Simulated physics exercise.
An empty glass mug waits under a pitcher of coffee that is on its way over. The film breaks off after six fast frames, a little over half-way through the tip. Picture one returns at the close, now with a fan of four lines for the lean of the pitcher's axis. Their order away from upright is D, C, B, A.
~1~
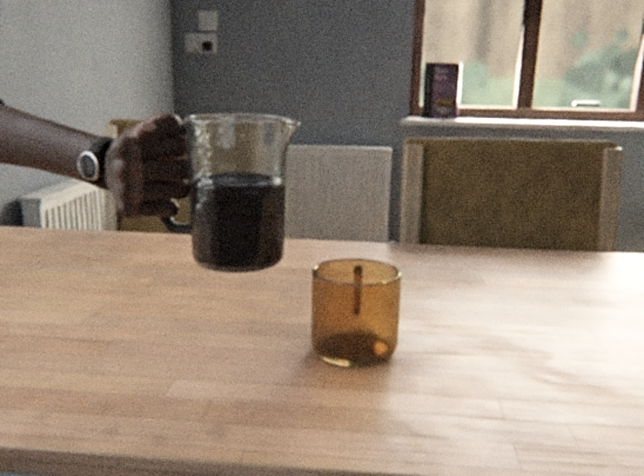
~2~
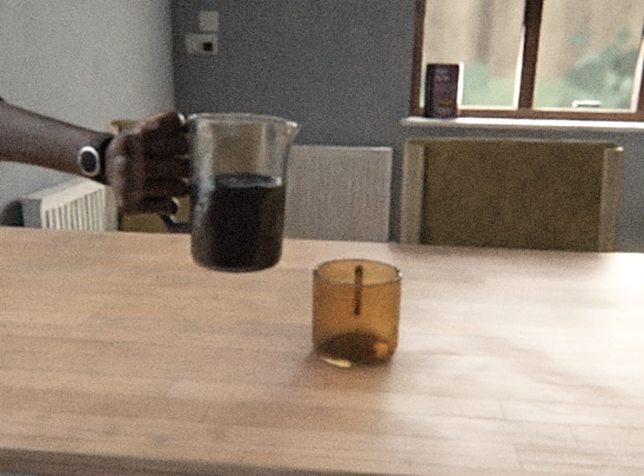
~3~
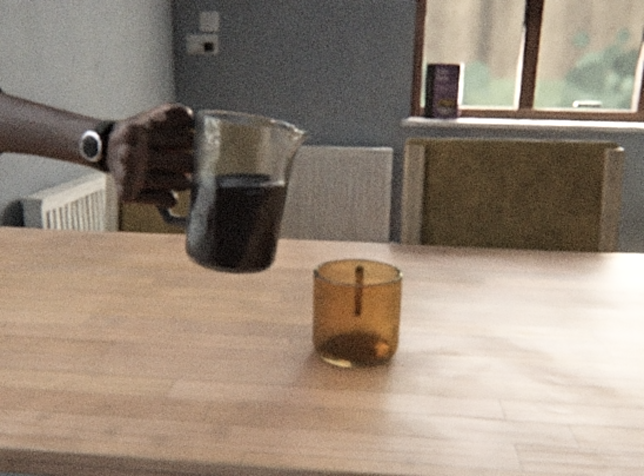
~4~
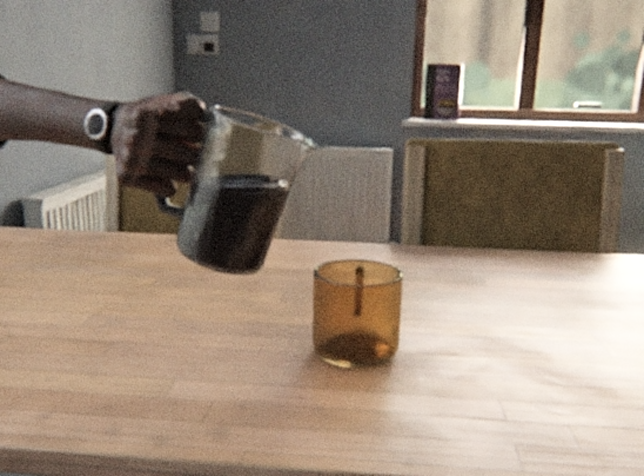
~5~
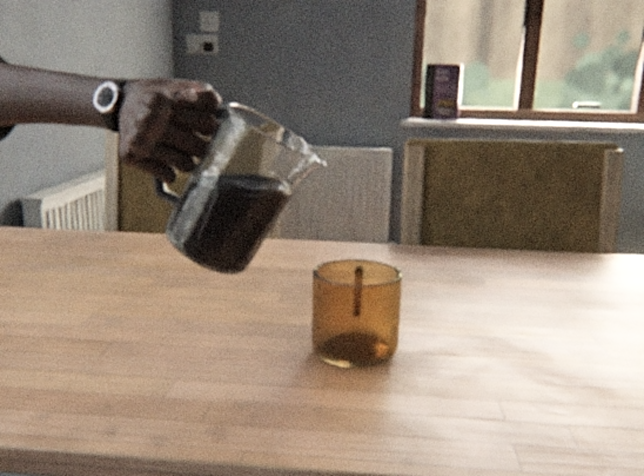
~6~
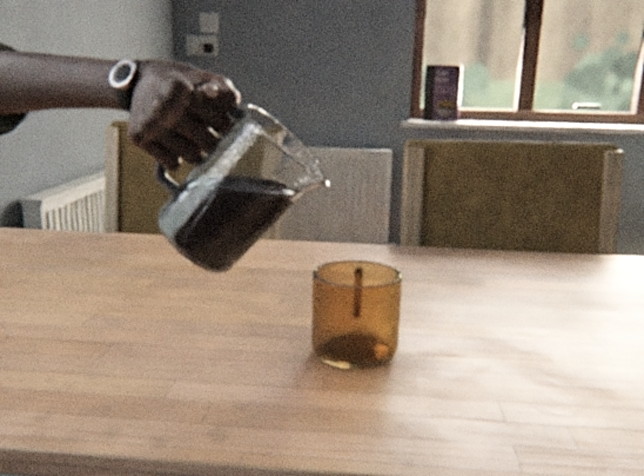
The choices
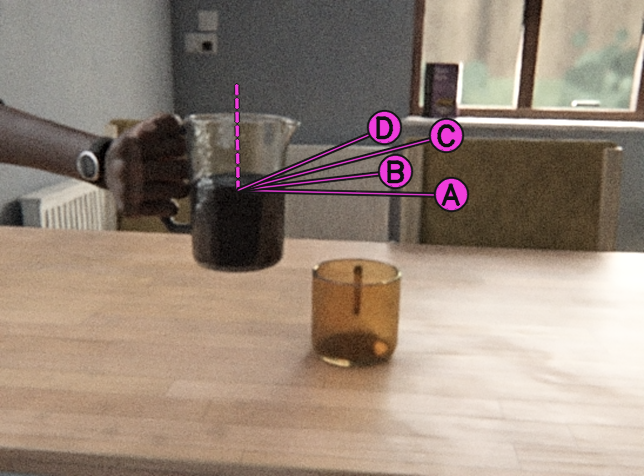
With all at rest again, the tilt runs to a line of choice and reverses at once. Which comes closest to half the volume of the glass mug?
B is best.
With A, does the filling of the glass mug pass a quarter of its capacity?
Yes.
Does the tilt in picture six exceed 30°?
Yes, it does.
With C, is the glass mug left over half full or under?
Under half.
In magenta, A at (434, 194); B at (378, 173); C at (429, 139); D at (368, 134).
If A is chosen, the glass mug ends with about 66 % of what it can hold; 5 % of the coffee is spilt.
If B is chosen, the glass mug ends with about 51 % of what it can hold.
If C is chosen, the glass mug ends with about 34 % of what it can hold.
If D is chosen, the glass mug ends with about 18 % of what it can hold.
